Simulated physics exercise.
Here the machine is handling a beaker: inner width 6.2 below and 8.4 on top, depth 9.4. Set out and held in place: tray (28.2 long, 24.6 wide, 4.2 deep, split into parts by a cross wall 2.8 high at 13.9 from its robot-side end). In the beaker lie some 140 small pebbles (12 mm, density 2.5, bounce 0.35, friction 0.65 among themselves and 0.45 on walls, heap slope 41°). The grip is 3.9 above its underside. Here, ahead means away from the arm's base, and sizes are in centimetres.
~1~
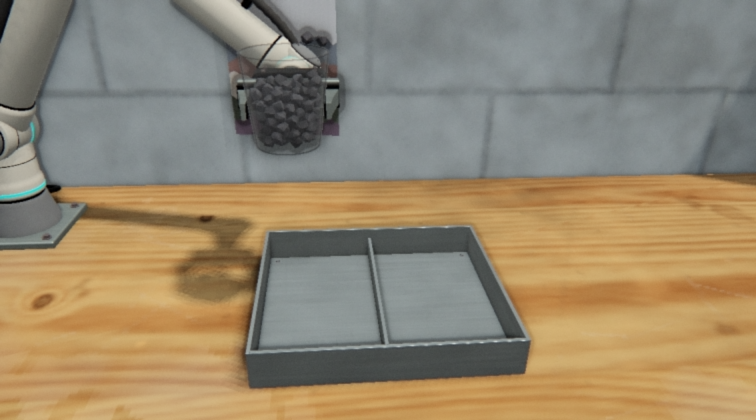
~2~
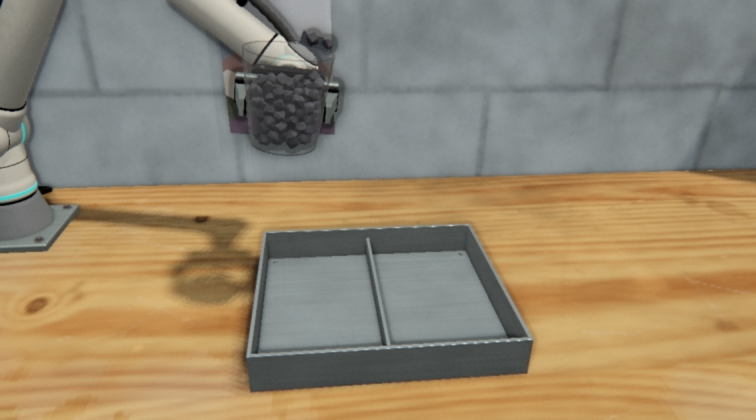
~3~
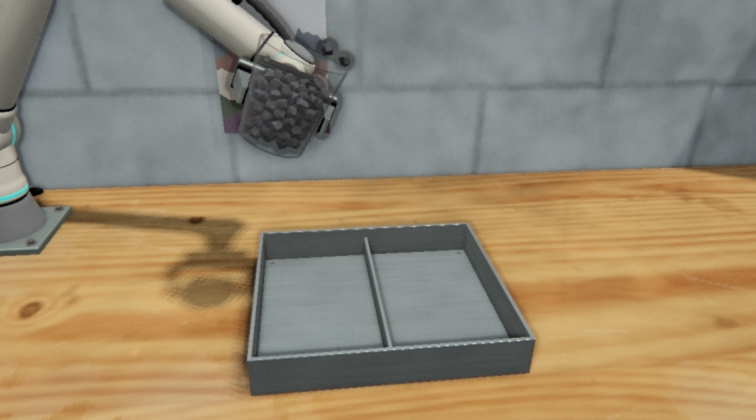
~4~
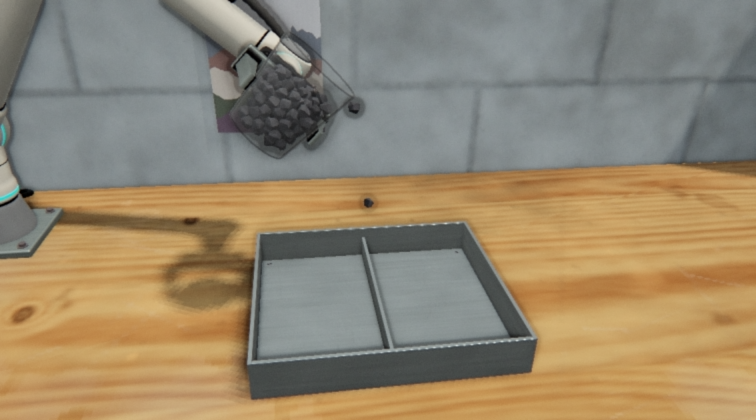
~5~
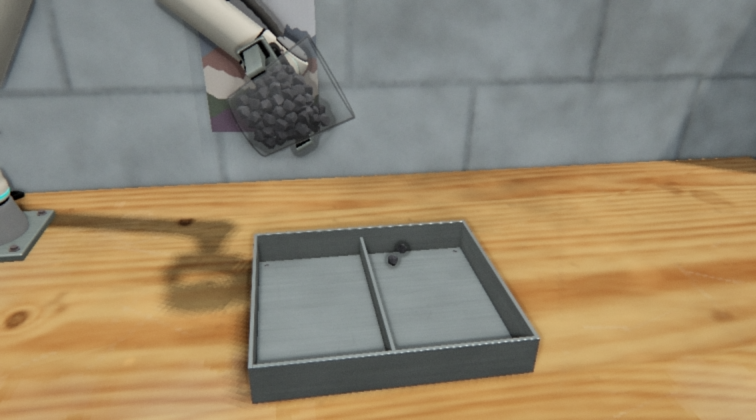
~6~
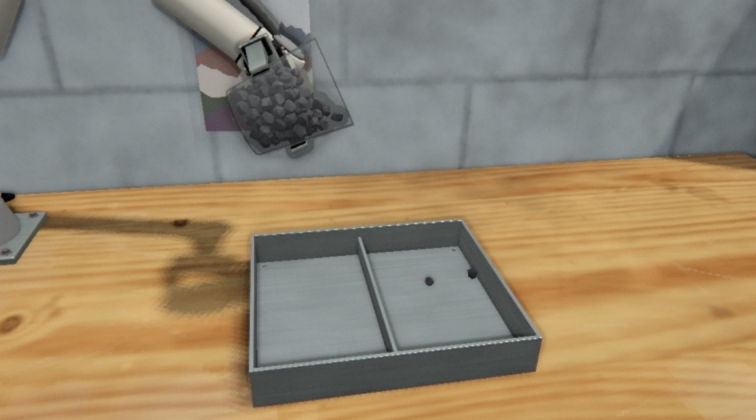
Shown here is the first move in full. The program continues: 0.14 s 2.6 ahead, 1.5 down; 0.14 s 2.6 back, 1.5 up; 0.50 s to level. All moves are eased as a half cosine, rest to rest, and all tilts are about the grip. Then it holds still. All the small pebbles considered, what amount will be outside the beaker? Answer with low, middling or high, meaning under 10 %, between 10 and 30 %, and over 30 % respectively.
Low.
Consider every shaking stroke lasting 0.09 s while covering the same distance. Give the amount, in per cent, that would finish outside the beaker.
I'd expect some 5 per cent.
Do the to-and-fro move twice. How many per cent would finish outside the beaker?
Roughly 0 in a hundred.
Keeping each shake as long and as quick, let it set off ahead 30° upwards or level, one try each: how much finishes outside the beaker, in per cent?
Result: Approx. 5 % and 5 %, one try each.
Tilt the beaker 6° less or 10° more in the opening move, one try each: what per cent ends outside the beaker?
Some 0 and 5 per cent.
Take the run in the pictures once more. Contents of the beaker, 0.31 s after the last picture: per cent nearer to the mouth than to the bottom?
Around 40 per cent of it.
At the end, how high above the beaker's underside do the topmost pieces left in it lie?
Around 9.5 cm up.
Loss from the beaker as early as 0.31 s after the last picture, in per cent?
I'd put it at some 0 per cent at that point.
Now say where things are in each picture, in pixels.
The beaker middle at (286, 101), level; upper third of the load around (286, 90), from x 255 to 320, top at y 40; 140 in the beaker, in the first frame.
The beaker middle at (286, 100), tilted 6° forward; upper third of the load around (286, 88), from x 255 to 325, top at y 40, in the second frame.
The beaker middle at (287, 101), tilted 23° forward; upper third of the load around (285, 89), from x 250 to 345, top at y 50; 139 in the beaker, 1 in flight or on a rim, in the third frame.
The beaker middle at (288, 102), tilted 44° forward; upper third of the load around (281, 90), from x 245 to 370, top at y 70; 138 in the beaker, 2 in flight or on a rim, in the fourth frame.
The beaker middle at (288, 103), tilted 61° forward; upper third of the load around (280, 89), from x 245 to 405, top at y 70; 138 in the beaker, 2 in the far-side part, in the fifth frame.
The beaker middle at (288, 103), tilted 67° forward; upper third of the load around (279, 91), from x 240 to 470, top at y 70; 138 in the beaker, 2 in the far-side part, in the sixth frame.
Then, 0.31 s on, tilted 66° forward, highest piece 28 above the table; 138 in the beaker, 2 in the far-side part.
Then, 0.62 s on, tilted 15° forward, highest piece 30 above the table; 138 in the beaker, 2 in the far-side part.
Then, 0.98 s on, level, highest piece 31 above the table; 138 in the beaker, 2 in the far-side part.
Then, 2.03 s on, level, highest piece 31 above the table; 138 in the beaker, 2 in the far-side part.
In the end, 138 in the beaker, 2 in the far-side part. That is 1 % outside the beaker.
